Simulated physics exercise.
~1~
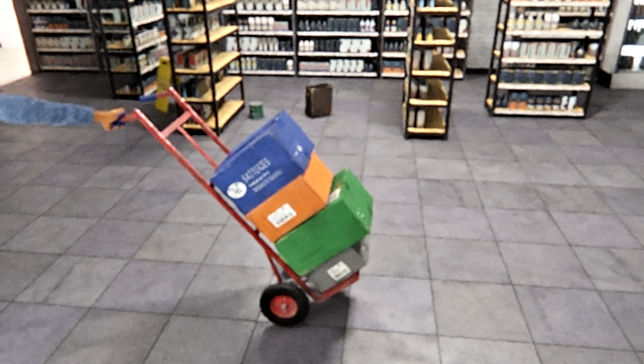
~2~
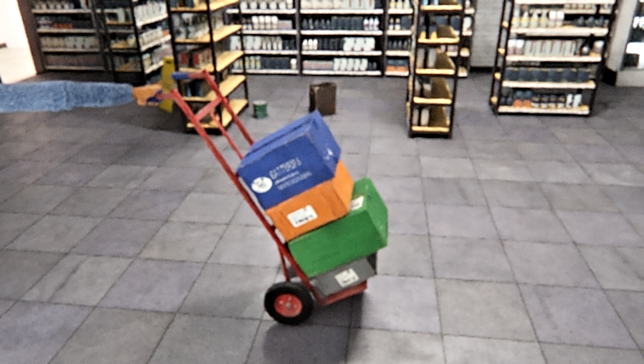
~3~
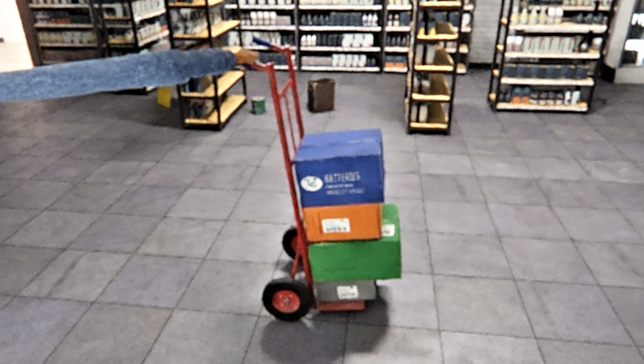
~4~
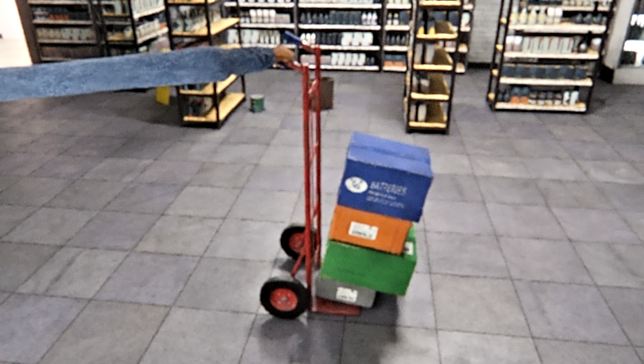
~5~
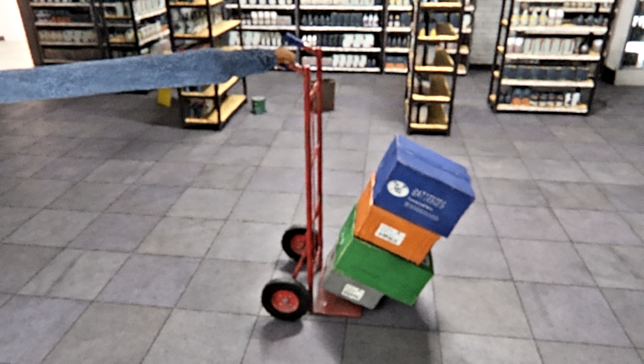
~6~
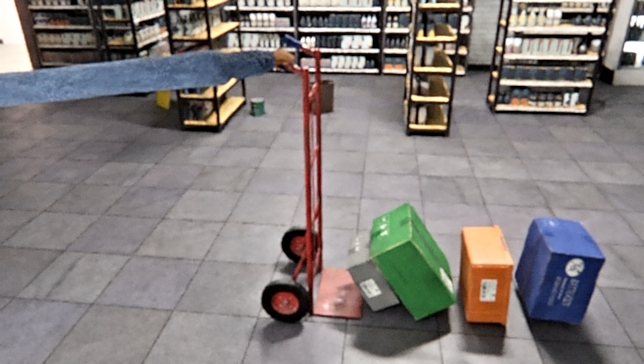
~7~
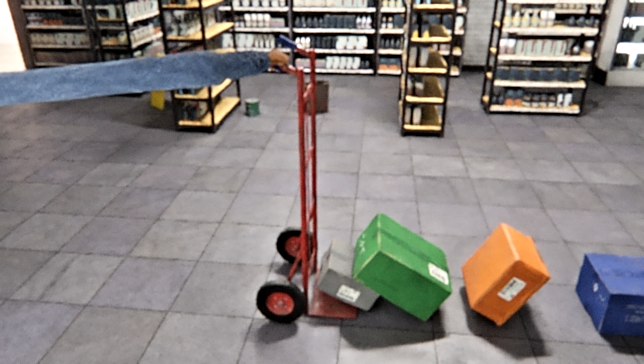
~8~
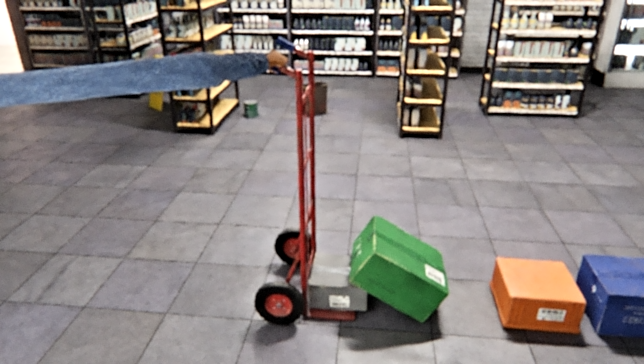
Arm swinging a loaded red hand truck upright, its stacked boxes toppling right and the blue and orange ones tumbling across the floor.
